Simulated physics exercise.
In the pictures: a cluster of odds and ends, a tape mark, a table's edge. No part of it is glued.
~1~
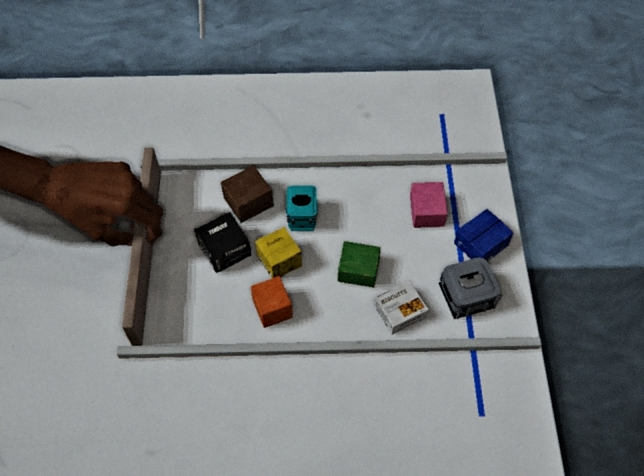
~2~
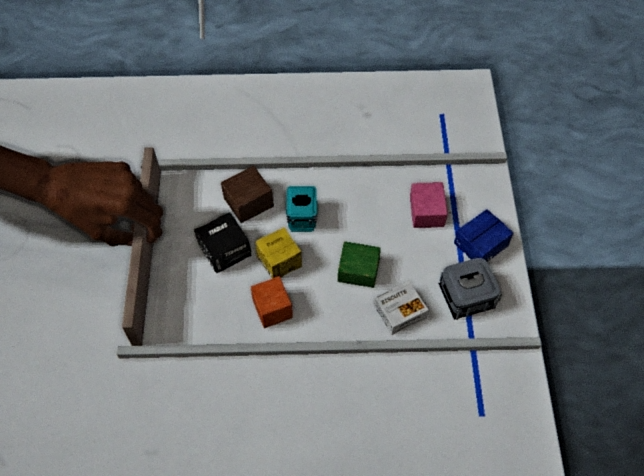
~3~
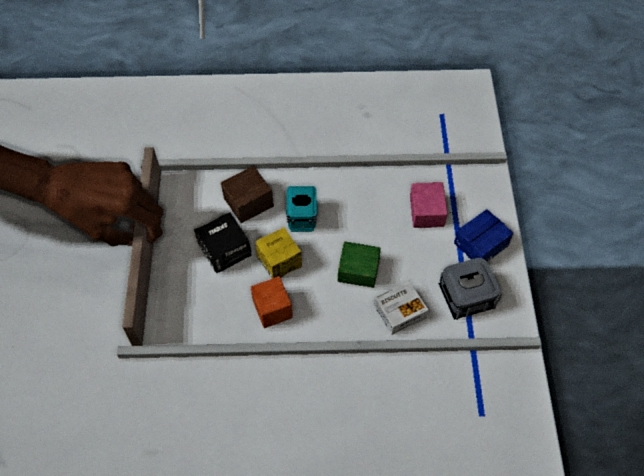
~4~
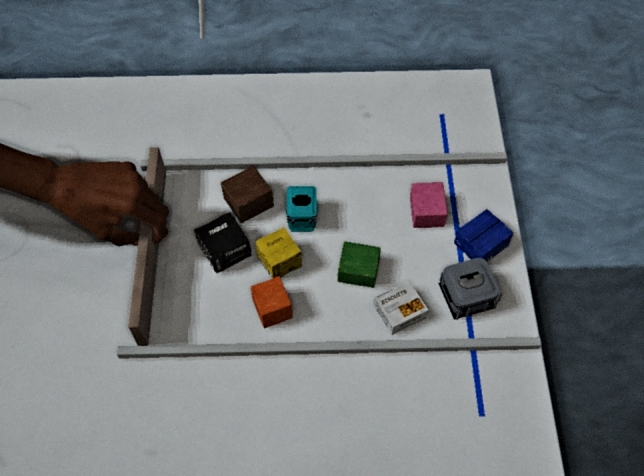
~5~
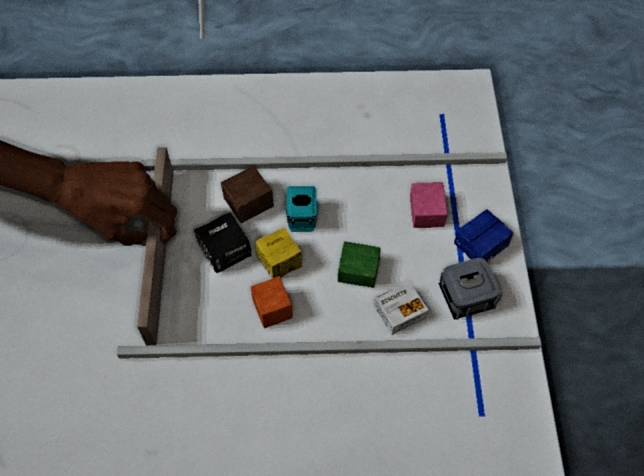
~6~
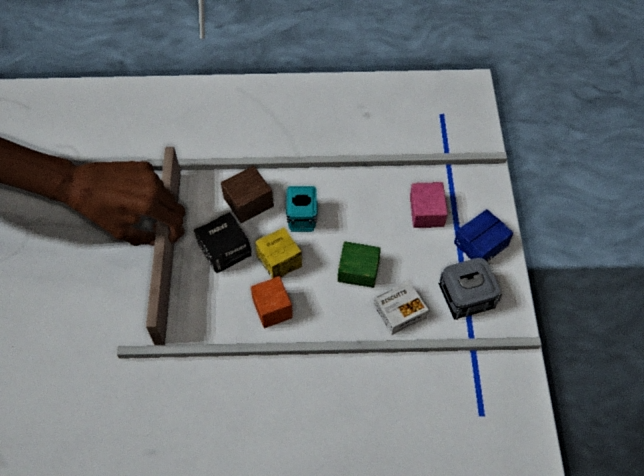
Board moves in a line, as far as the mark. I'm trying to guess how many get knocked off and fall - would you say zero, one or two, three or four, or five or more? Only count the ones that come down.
I would say three or four.
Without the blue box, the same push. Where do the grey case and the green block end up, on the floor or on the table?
The grey case comes down; the green block falls.
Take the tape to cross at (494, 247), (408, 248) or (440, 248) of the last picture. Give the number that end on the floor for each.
Tallies in the order asked: 7, 0, 3.
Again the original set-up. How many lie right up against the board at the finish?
Total: 3.
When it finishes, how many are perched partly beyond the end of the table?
4 is the number.
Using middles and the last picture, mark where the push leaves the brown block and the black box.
Going in order: First (475, 197), then (483, 250).
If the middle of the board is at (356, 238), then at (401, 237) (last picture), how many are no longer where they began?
That gives 10 for the first and 10 for the second.
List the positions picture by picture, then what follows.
In the first picture, blue box (483, 238); grey case (469, 288); pink block (428, 205); board (143, 242); tape (460, 247).
In the second picture, grey case (469, 288); orange block (272, 302).
In the third picture, pink block (428, 205); board (143, 242).
In the fourth picture, blue box (483, 238); yellow box (279, 254).
In the fifth picture, grey case (469, 288); white box (401, 307).
In the sixth picture, blue box (483, 238); grey case (469, 288); pink block (428, 205); board (165, 242); tape (460, 247).
A little later, none off yet; blue box at rest near (483, 238); grey case at rest near (469, 288); pink block at rest near (428, 205).
When it is over, the number that fall off is three or four; down, green block, grey case and blue box.
